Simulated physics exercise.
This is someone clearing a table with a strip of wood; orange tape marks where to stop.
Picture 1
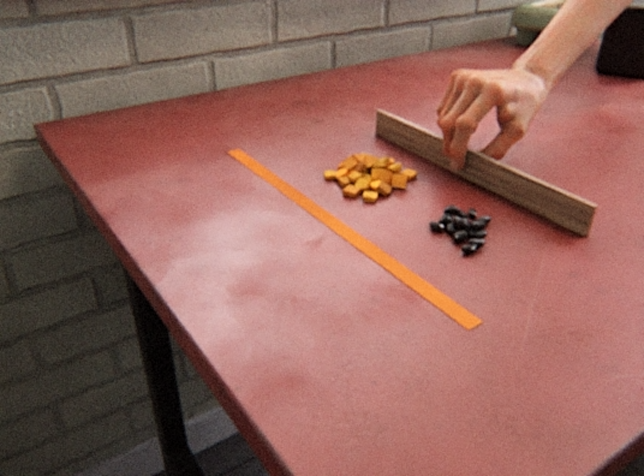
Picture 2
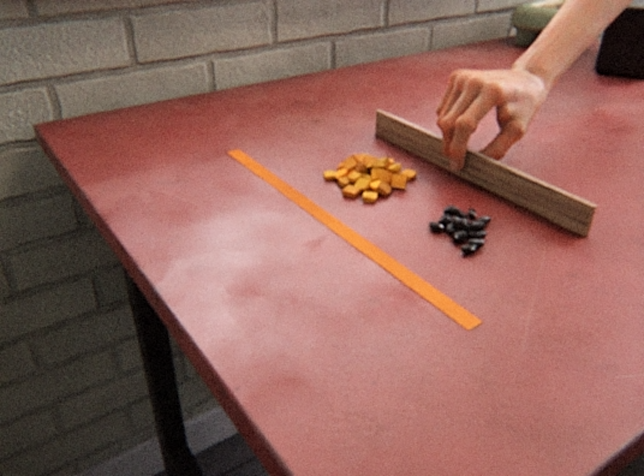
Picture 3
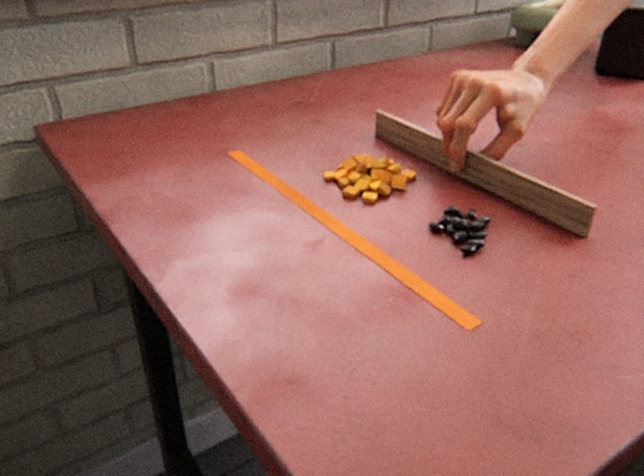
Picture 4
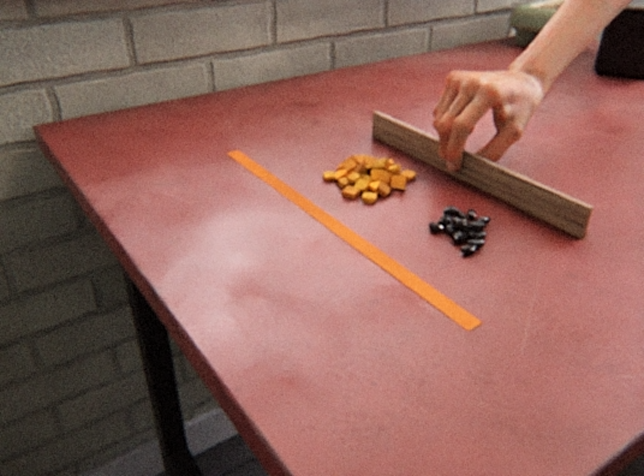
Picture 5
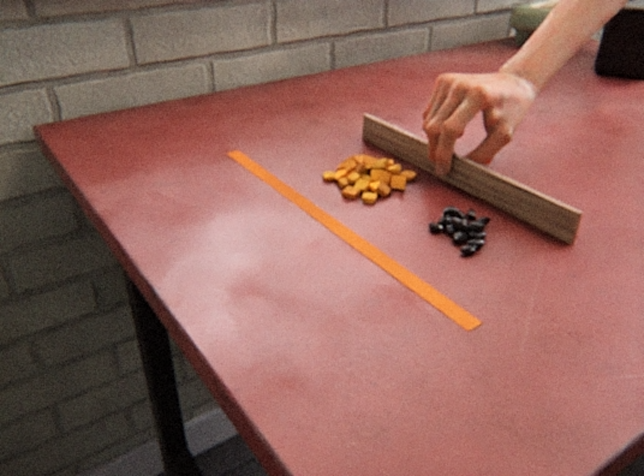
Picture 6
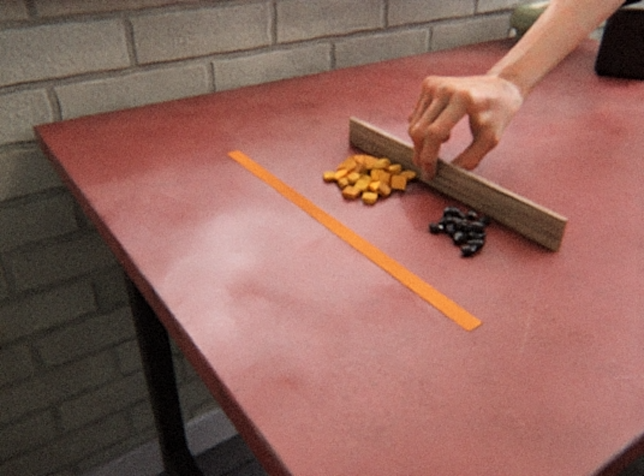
Strip of wood held by a hand resting, then sliding left across a red table toward orange crackers and black beans.
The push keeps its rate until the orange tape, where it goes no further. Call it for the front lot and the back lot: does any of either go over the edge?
Front lot: No, none goes over. Back lot: No, none goes over.
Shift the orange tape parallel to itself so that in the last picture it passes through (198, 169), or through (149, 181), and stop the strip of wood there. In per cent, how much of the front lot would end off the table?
About 0 percent the first time, about 0 percent the second.
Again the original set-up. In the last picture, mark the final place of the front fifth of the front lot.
It ends up roughly at (354, 273).
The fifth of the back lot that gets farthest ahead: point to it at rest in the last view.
Rest point near (247, 214) px.
Then, 0.37 s after the last picture, strip of wood still moving, near (383, 177); front lot all on the table, its front near (402, 237); back lot all on the table, its front near (319, 212).
Then, 0.77 s after the last picture, strip of wood stopped at the orange tape; front lot all on the table, its front near (335, 263); back lot all on the table, its front near (236, 217).
At rest, strip of wood stopped at the orange tape; front lot all on the table, its front near (333, 263); back lot all on the table, its front near (236, 217).
